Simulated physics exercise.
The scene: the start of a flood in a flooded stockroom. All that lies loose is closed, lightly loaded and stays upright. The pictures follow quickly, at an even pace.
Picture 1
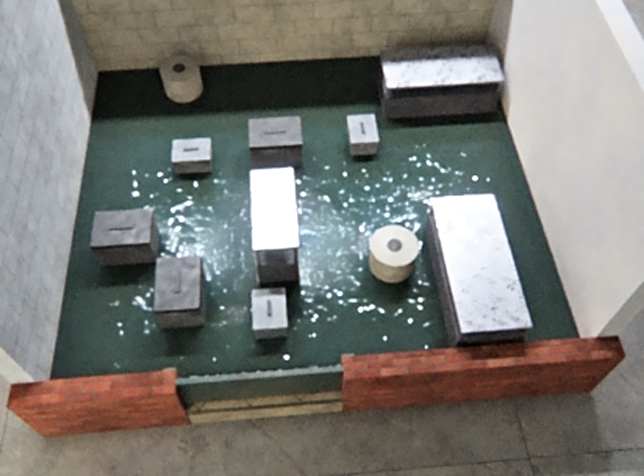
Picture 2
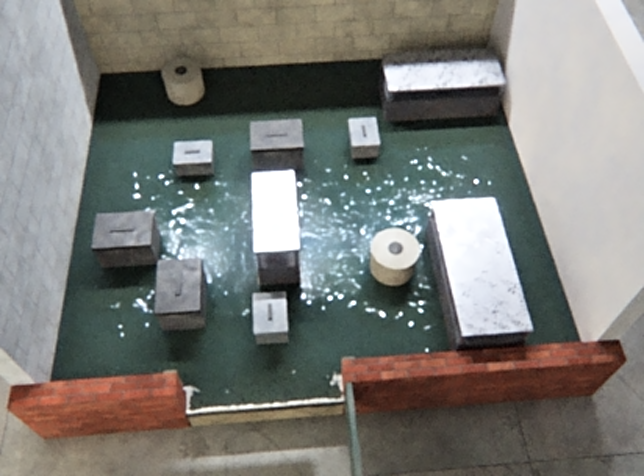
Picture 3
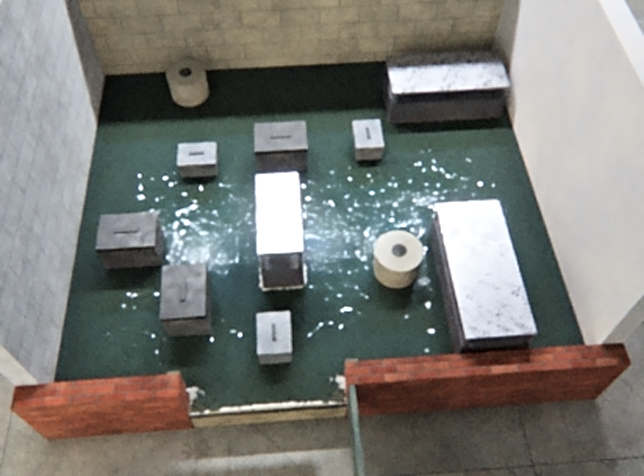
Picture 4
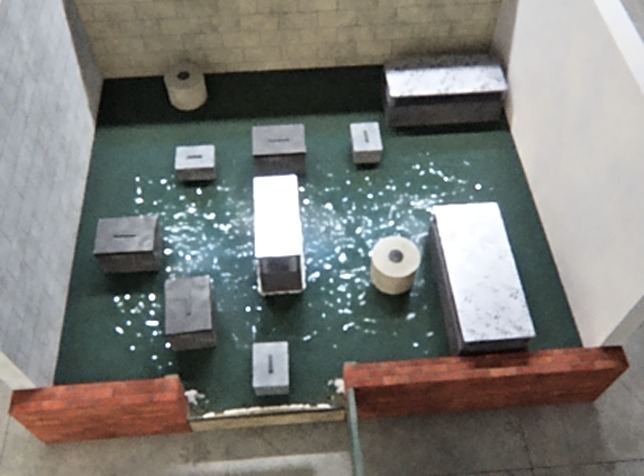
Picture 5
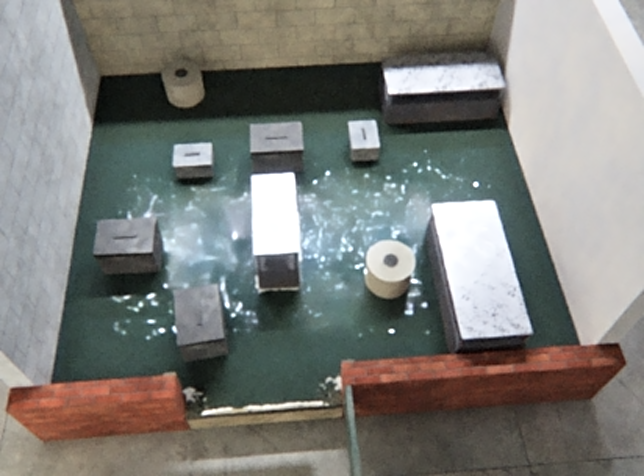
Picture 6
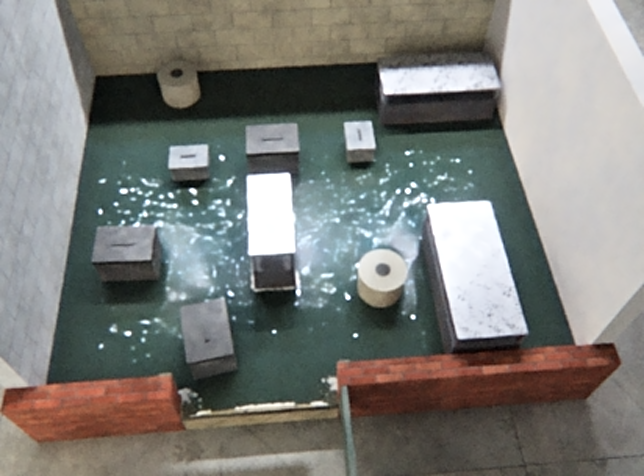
A flooded stockroom with dark green water, pale block walls and a low red brick front wall is seen from high above. Grey boxes stand around a long, bright-topped block, with a cream tub to its right and a larger block beyond. The front gap's barrier swings open, a small grey box slides forward out of view, and a dark chest and the tub drift nearer as the camera wavers slightly.
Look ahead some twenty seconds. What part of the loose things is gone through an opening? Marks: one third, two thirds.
That comes to two thirds or more.
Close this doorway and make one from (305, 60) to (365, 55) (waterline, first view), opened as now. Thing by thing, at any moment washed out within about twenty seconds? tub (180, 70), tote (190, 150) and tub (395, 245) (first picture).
As listed: Gone, washed out, still in.
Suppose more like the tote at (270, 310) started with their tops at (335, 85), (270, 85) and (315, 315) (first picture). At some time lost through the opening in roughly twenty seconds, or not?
One after the other: Still in, no, yes.
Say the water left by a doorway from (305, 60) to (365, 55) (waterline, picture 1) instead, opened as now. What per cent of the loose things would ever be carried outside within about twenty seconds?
Near 50 in a hundred.
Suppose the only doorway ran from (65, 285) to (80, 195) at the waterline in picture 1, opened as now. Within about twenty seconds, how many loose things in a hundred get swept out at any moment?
Roughly 80 per cent.
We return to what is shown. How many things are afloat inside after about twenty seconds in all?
It comes to 1.
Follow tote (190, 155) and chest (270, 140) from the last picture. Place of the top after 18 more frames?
Close to (197, 293) and (220, 203).
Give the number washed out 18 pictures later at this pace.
That makes 4.
A moment on, 2 of 8 are out; 6 afloat.
Next, 4 of 8 are out; 4 afloat.
Later, 7 of 8 are out; 1 afloat.
In the end, 7 of 8 are out; 1 afloat.
